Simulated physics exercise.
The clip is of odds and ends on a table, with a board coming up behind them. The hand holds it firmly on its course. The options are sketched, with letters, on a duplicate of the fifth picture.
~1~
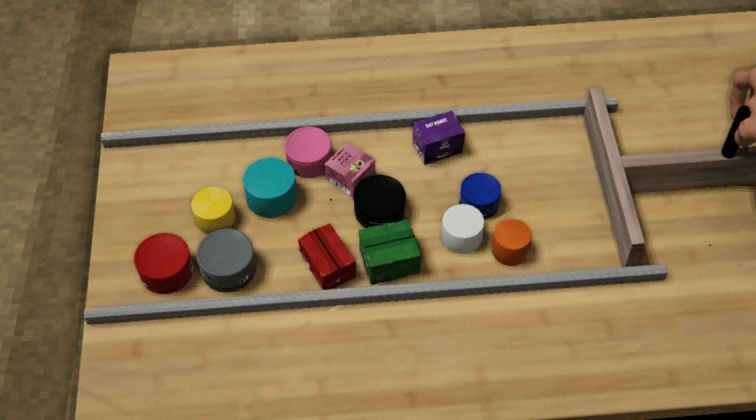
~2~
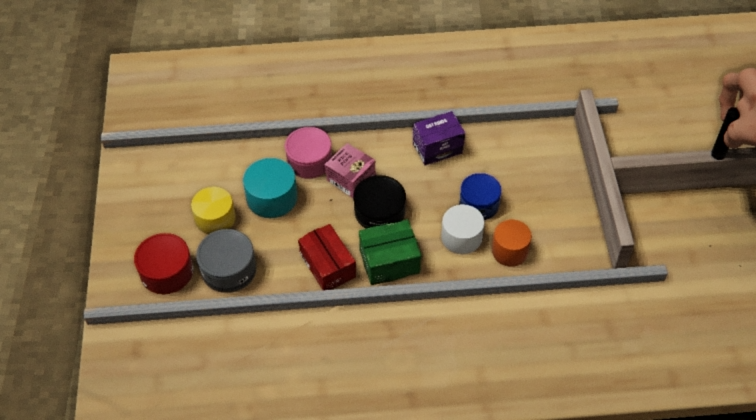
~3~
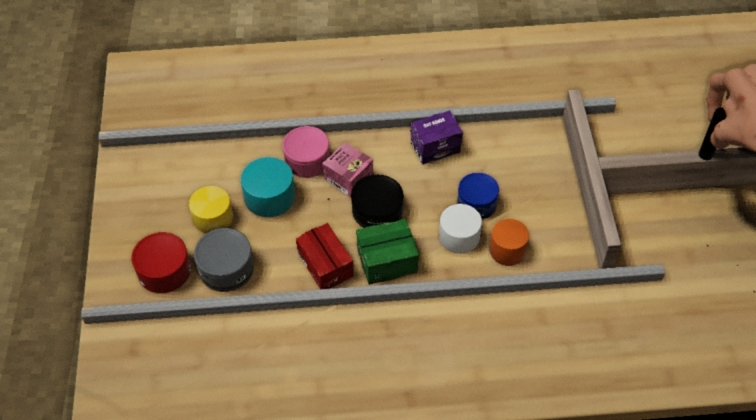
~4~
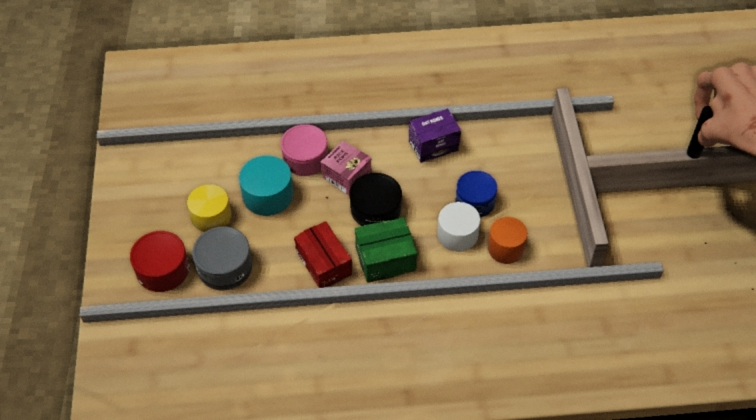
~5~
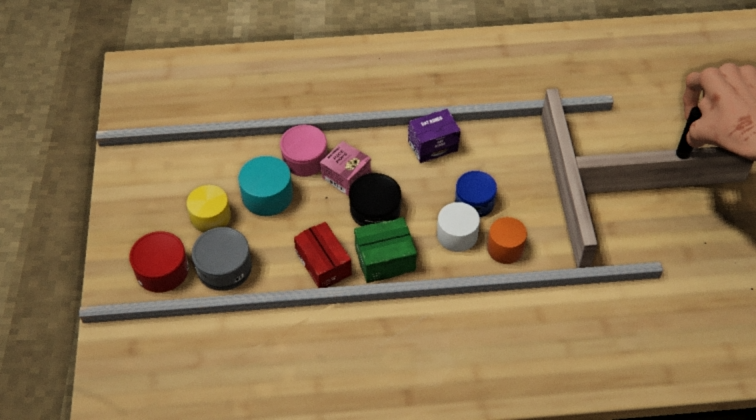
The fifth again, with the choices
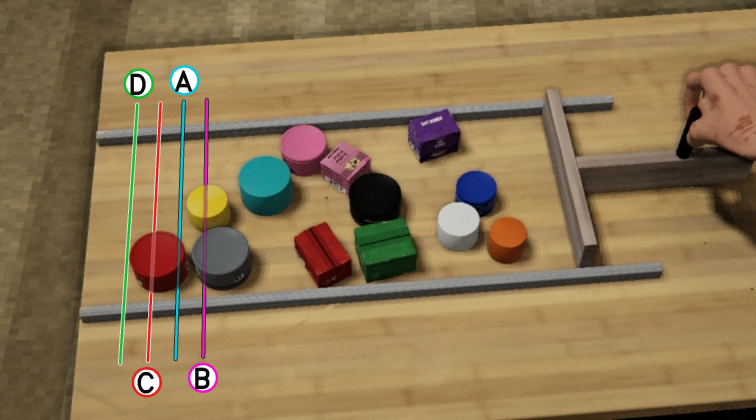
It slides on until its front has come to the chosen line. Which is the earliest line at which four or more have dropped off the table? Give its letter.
Line A.
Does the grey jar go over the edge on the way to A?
By then, yes.
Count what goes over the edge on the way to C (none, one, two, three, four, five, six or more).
In all, six or more.
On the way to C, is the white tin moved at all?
By then, yes.
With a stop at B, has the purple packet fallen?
No.
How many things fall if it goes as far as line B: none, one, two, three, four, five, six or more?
In all, two.
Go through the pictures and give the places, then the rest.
In the first picture, pink packet (351, 170); turquoise tin (271, 188); orange pot (512, 243).
In the second picture, board (606, 163); grey jar (227, 262).
In the third picture, board (593, 163); red box (325, 257).
In the fourth picture, board (581, 161); blue jar (476, 194).
In the fifth picture, board (571, 162); yellow tin (209, 209); pink jar (305, 151); red tub (160, 263).
On the copy, A at (180, 219); B at (205, 217); C at (155, 221); D at (129, 223).
On A. First, board (431, 172); orange pot (415, 261); purple packet (395, 137).
Then, board (290, 183); red tub (77, 265); grey jar (129, 277).
Finally, board (179, 191); grey jar over the edge; red box over the edge; five fallen.
By contrast, B drops only two; C drops six, but is farther than needed; D drops nine, but is farther than needed.
